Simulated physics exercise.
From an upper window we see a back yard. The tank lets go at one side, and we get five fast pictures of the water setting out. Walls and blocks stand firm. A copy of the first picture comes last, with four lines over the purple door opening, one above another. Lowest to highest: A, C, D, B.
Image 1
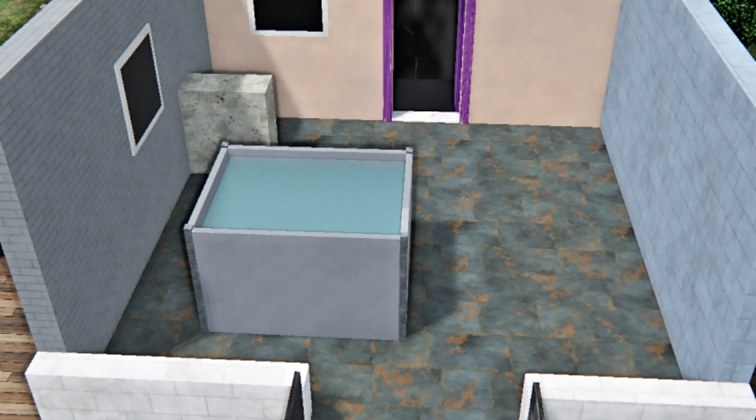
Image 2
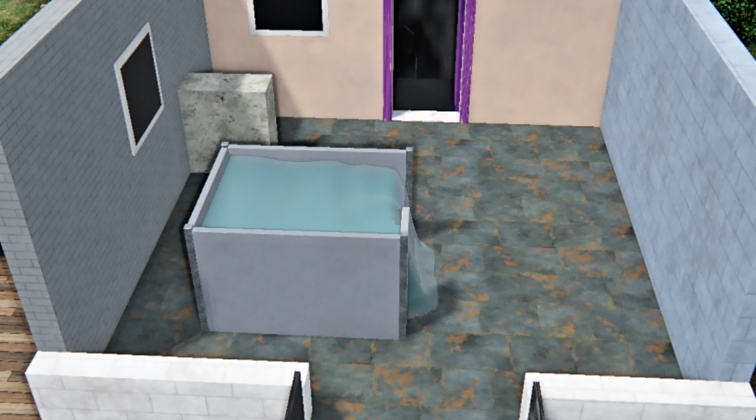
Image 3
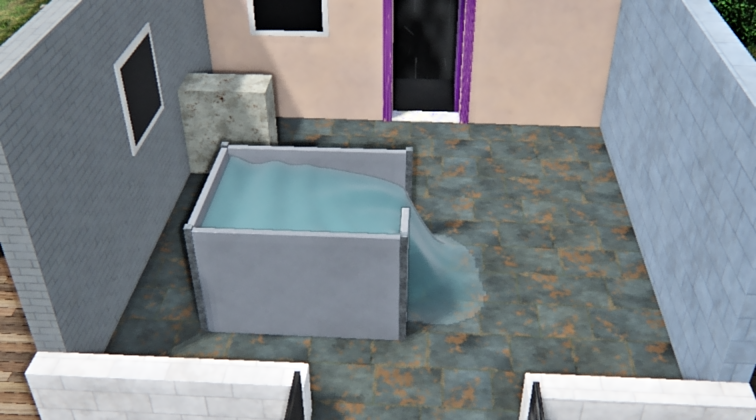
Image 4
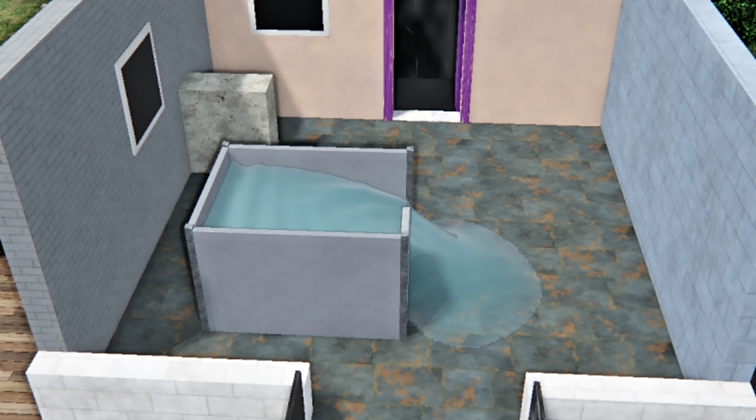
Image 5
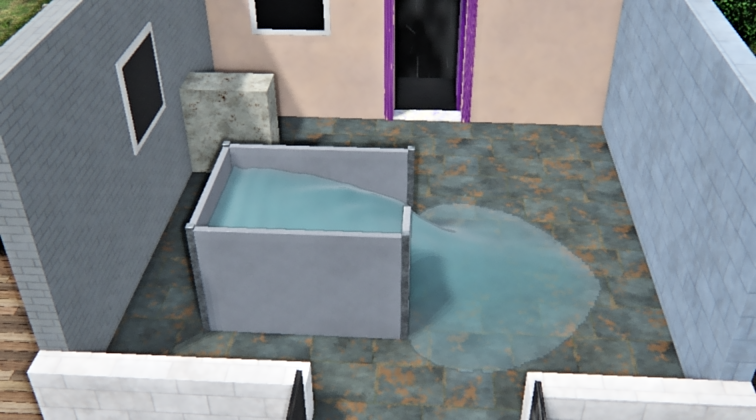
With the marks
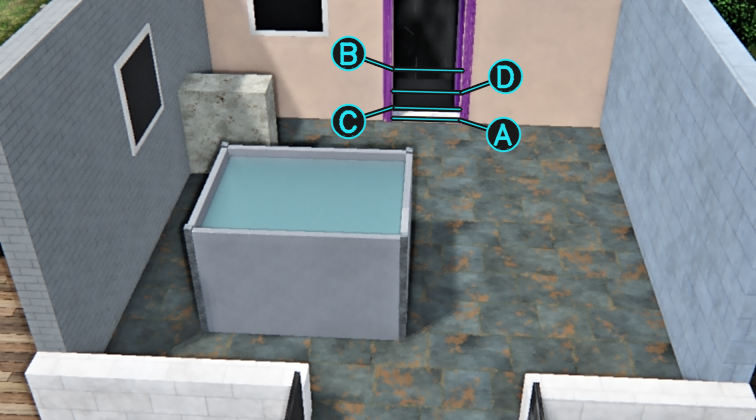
In a back yard seen from above, a grey tank of still water stands on dark tiles, left of a purple doorway. The tank's right side opens and water pours out onto the floor, spreading rightward in a widening, rounded sheet while the level in the tank drops and slopes toward the opening.
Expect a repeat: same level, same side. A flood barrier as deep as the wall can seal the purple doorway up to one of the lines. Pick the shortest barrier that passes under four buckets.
C.
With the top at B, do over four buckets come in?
No.
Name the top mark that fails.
Here it is mark A.
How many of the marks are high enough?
Three of them.
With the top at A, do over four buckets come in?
Yes, it does.
In cyan, A at (426, 119); B at (427, 69); C at (426, 108); D at (426, 91); from the bottom up A, C, D, B.
With A, about 11 bucketfuls get in.
With B, nothing gets over.
With C, nothing gets over.
With D, nothing gets over.
